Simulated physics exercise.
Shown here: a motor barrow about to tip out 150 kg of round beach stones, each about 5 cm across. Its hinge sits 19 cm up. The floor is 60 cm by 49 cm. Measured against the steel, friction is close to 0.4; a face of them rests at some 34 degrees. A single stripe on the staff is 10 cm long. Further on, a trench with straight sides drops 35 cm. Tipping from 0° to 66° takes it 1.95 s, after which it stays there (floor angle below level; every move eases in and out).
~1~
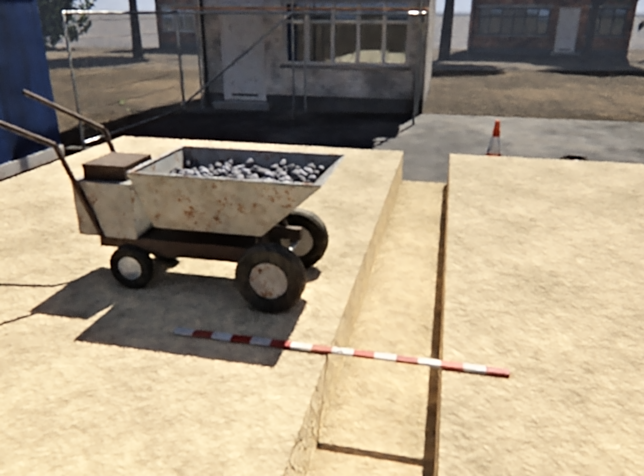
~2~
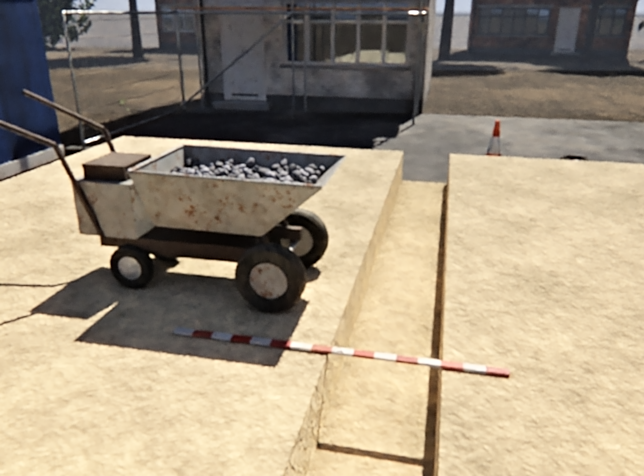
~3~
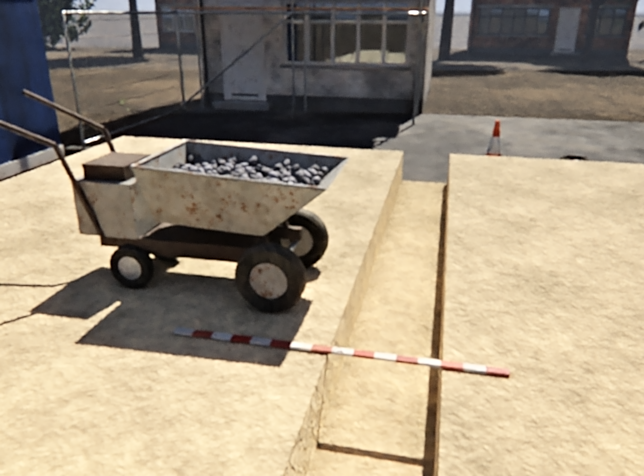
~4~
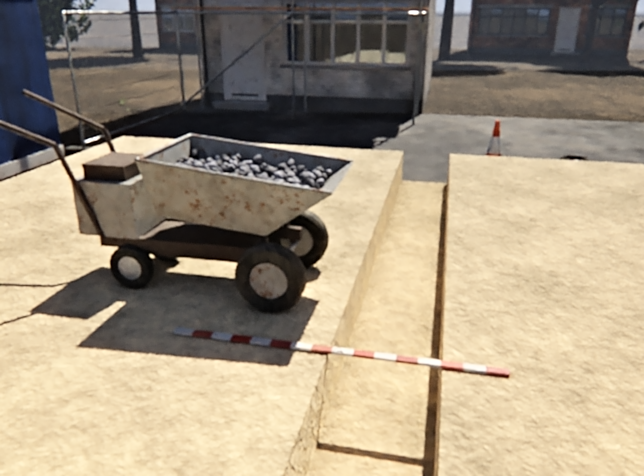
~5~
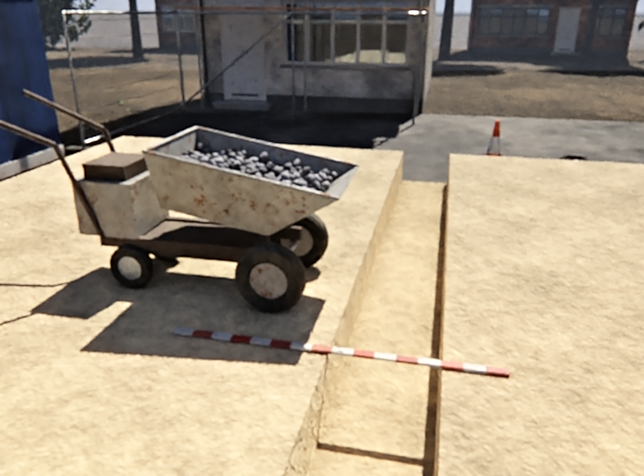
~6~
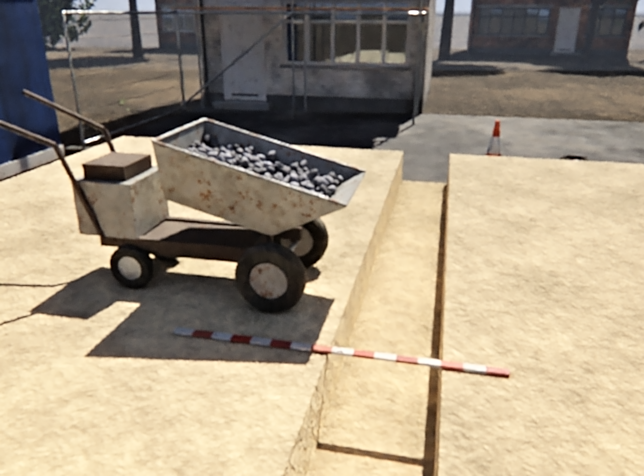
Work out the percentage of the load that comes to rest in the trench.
It works out at about 90 per cent of the load.
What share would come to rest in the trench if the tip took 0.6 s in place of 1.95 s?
Probably about 70 in a hundred.
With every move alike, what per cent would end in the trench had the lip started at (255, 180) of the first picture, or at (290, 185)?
That gives roughly 100 per cent and roughly 100 per cent.
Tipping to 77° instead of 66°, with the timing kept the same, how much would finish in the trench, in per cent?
Then close to 95 per cent.
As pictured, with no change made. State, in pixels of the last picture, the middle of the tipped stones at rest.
(411, 344).
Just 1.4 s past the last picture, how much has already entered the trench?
Close to 65 per cent at that time.
Then, 0.9 s after the last picture the floor is at 56°, 98 % in the skip, 2 % in the trench; the foremost stones are at (406, 270).
Then, 1.4 s after the last picture the floor is at 66°, 26 % in the skip, 65 % in the trench, 8 % past the trench; the foremost stones are at (514, 310).
Then, 1.8 s after the last picture the floor is at 66°, 6 % in the skip, 84 % in the trench, 10 % past the trench; the foremost stones are at (558, 309).
Then, 3.8 s after the last picture the floor is at 66°, 0 % in the skip, 90 % in the trench, 10 % past the trench; the foremost stones are at (571, 305).
